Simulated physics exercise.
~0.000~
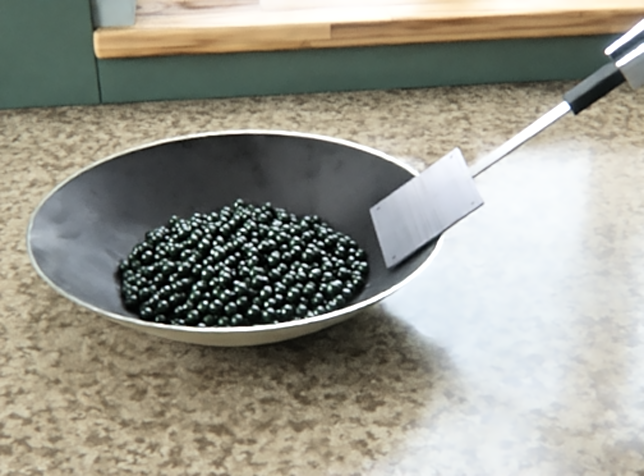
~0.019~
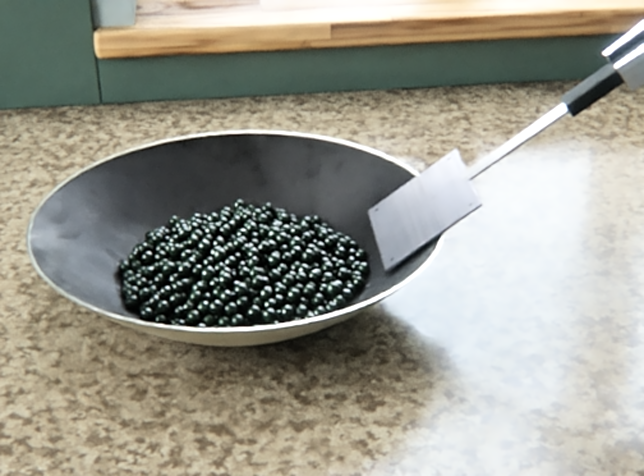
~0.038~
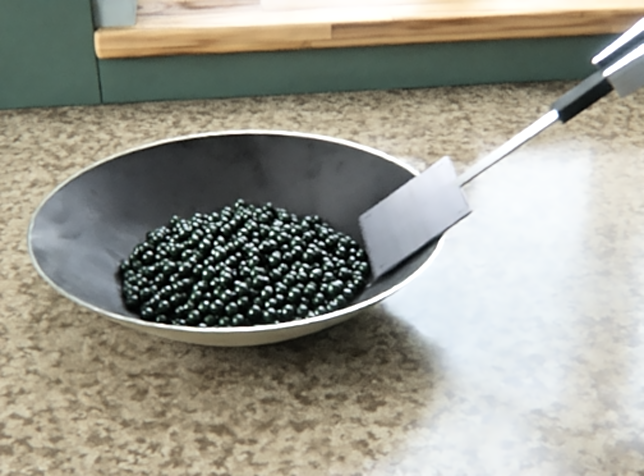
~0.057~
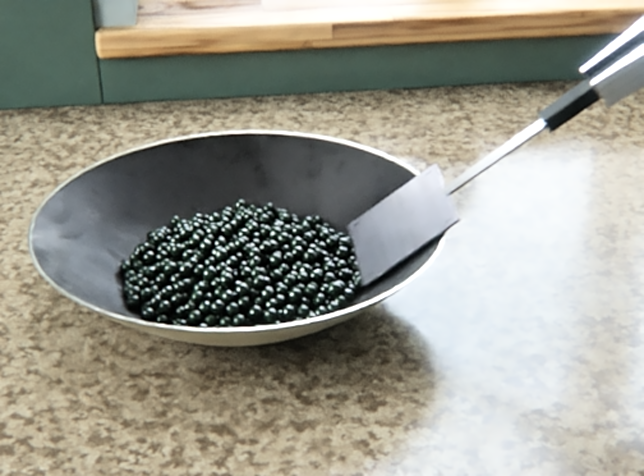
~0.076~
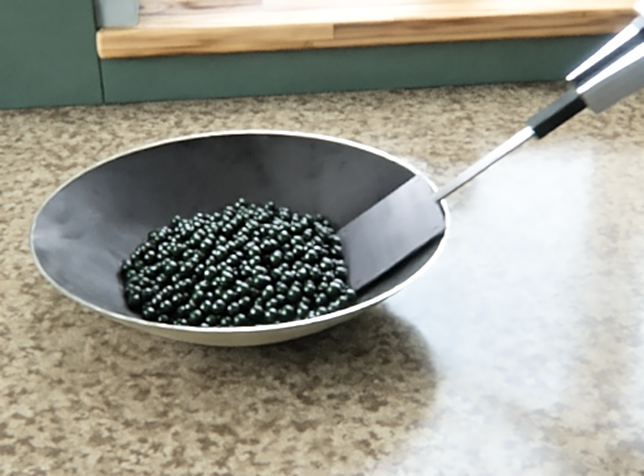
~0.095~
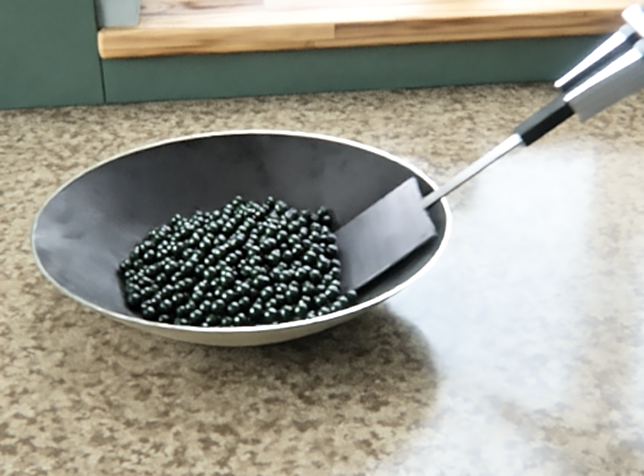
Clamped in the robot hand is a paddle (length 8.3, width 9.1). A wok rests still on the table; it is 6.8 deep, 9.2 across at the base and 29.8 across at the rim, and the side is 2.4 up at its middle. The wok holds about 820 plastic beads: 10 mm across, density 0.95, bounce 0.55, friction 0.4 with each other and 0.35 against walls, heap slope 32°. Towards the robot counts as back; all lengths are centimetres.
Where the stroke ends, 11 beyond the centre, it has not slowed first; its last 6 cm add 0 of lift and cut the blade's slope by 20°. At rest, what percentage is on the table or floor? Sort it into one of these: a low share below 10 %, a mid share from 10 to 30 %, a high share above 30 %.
A mid share, from 10 to 30 %.
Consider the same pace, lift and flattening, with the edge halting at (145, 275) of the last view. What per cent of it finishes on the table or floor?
Roughly 0 per cent, I'd say.
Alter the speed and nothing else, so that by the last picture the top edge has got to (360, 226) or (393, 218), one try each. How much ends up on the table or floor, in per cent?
Estimates: About 40 %, about 25 %.
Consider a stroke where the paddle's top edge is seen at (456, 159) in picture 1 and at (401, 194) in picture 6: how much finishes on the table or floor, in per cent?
I'd put it at roughly 20 per cent.
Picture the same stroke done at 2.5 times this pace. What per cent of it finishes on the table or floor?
I'd put it around 40 per cent.
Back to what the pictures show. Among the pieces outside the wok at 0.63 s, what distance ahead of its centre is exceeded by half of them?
Roughly 18 centimetres ahead.
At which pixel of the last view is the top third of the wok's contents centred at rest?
Look near (98, 232).
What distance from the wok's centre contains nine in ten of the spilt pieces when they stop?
30 cm.
By 0.23 s, sloping 36°, highest piece 5 above the table; 815 in the wok.
By 0.36 s, sloping 30°, highest piece 8 above the table; 815 in the wok.
By 0.63 s, sloping 16°, highest piece 9 above the table; 698 in the wok, 113 on the table or floor, 4 on the blade or in flight.
By 1.68 s, sloping 16°, highest piece 9 above the table; 691 in the wok, 124 on the table or floor.
Final count, 691 in the wok, 124 on the table or floor. That is 15 % on the table or floor.
